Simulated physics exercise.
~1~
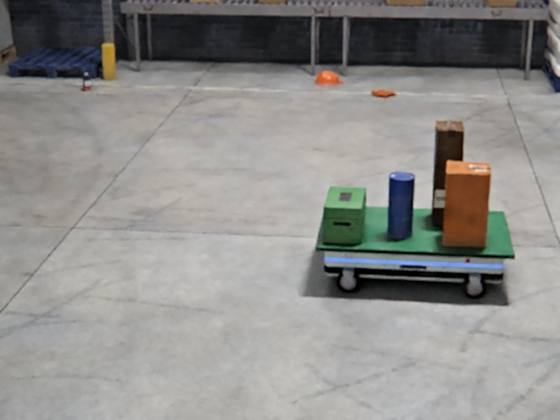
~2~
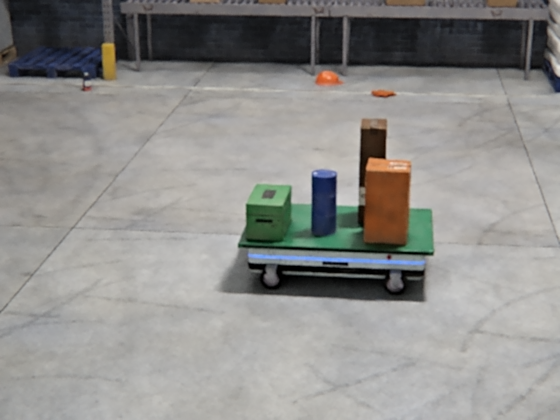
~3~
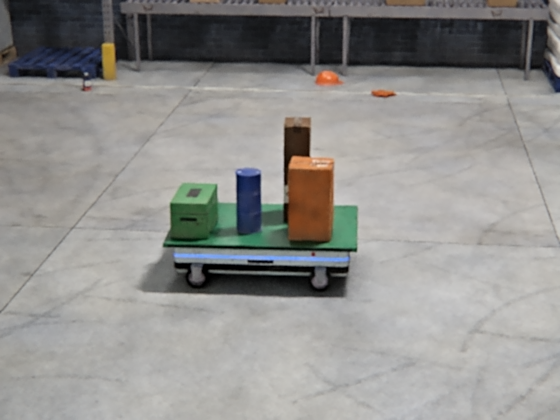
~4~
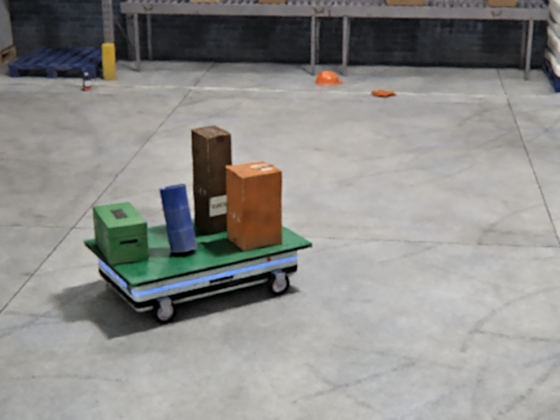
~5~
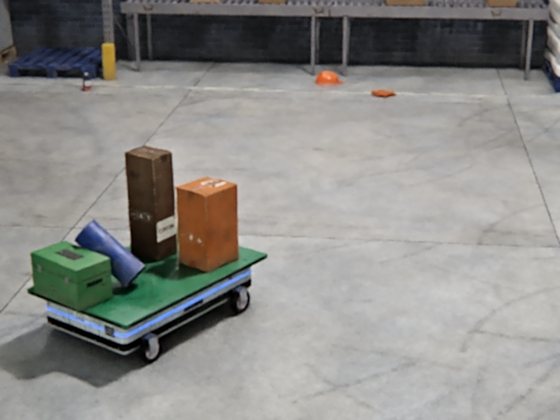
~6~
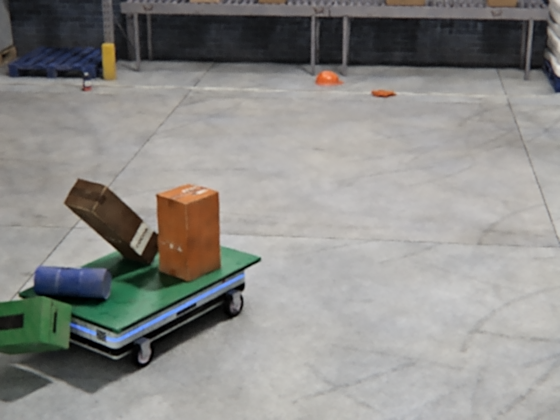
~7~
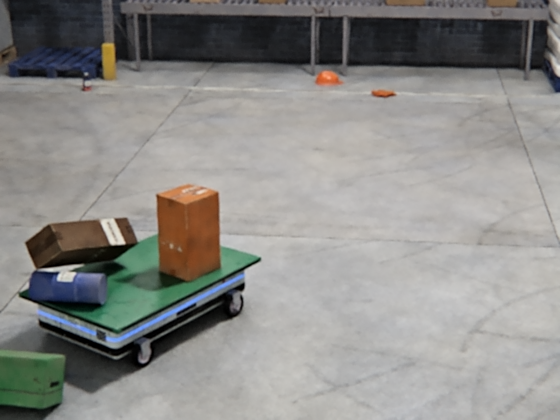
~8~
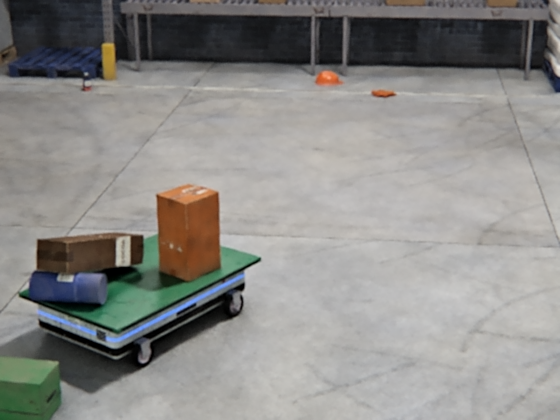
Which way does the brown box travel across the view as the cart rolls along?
The brown box travels to the left.
